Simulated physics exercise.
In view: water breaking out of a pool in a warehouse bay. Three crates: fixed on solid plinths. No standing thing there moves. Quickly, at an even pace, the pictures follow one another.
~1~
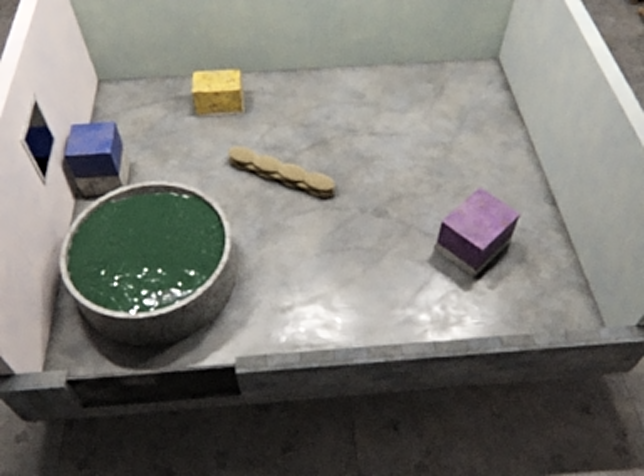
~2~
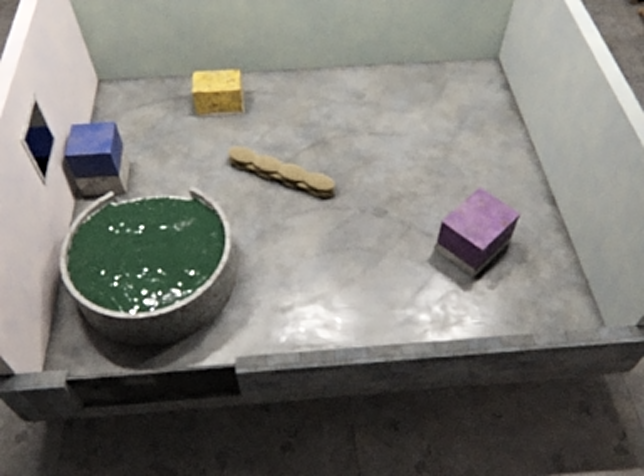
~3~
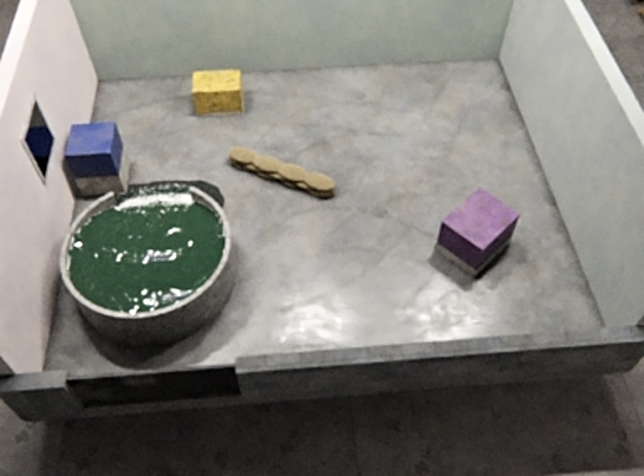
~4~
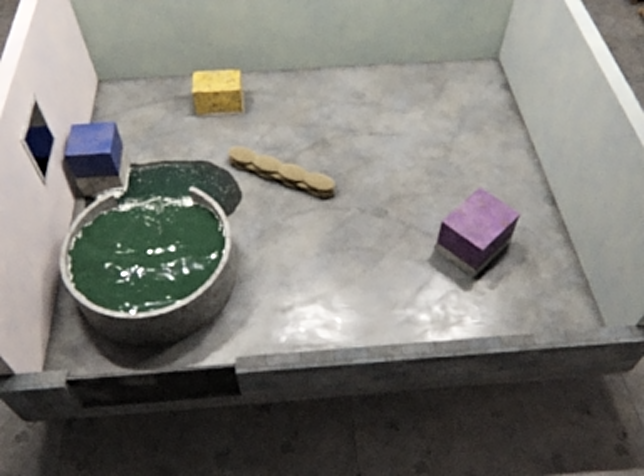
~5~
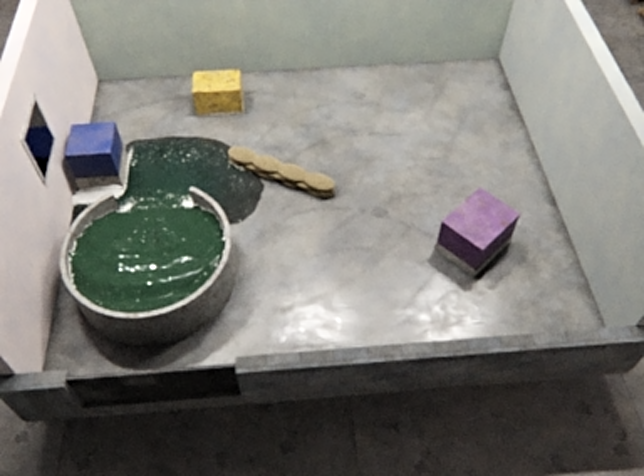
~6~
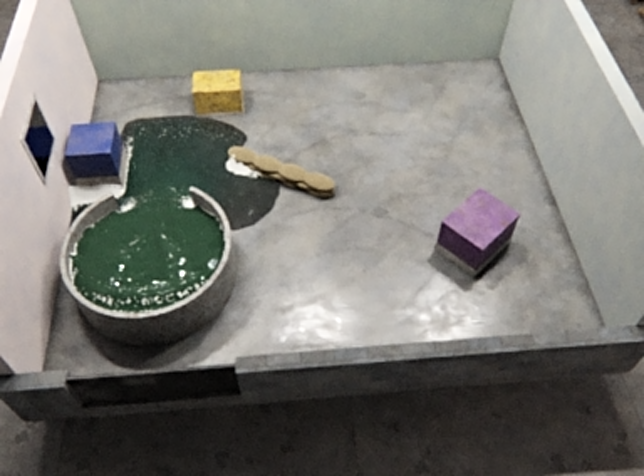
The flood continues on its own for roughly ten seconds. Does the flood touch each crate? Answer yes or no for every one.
Purple crate: No; yellow crate: Yes; blue crate: No.
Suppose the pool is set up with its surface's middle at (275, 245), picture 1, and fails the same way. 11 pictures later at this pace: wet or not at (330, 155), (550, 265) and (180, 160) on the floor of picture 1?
Results in order - swamped, left untouched, swamped.
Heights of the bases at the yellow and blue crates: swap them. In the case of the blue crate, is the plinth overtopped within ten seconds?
Well, the blue crate is inundated then.
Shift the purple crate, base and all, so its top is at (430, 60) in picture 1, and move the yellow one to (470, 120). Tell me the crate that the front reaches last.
From the scene, I'd name the crate marked yellow.
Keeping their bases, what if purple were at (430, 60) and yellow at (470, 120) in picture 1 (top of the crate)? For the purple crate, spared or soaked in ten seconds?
I'd say the purple crate is hit by the flood.
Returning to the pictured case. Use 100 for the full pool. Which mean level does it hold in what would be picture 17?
Near 50 in a hundred.
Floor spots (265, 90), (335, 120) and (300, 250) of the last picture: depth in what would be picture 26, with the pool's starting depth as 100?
I'd put them at close to 10 per cent, then 4 per cent, then 2 per cent.
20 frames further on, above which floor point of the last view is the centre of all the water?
Roughly (191, 178) in the last picture.
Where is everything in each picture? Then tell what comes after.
Still water in the pool at (148, 247), in the first picture.
Water pours out on the pool's far side and has run to a hidden place, in the second picture.
The front is at a hidden place, out from the gap on the pool's far side, in the third picture.
Water pours out on the pool's far side and has run to (209, 166), in the fourth picture.
The front is at (132, 145), out from the gap on the pool's far side, in the fifth picture.
The front is at (138, 122), out from the gap on the pool's far side, in the sixth picture.
A moment on, water covers 20 % of the floor; the purple crate not reached, the yellow crate water round its plinth, the blue crate water round its plinth.
Next, water covers 35 % of the floor; the purple crate not reached, the yellow crate water round its plinth, the blue crate water round its plinth.
Then, water covers 55 % of the floor; the purple crate not reached, the yellow crate water round its plinth, the blue crate water round its plinth.
Later, water covers 70 % of the floor; the purple crate water round its plinth, the yellow crate water round its plinth, the blue crate water round its plinth.
In the end, water covers 100 % of the floor; the purple crate stayed above the water, the yellow crate was topped, the blue crate stayed above the water.
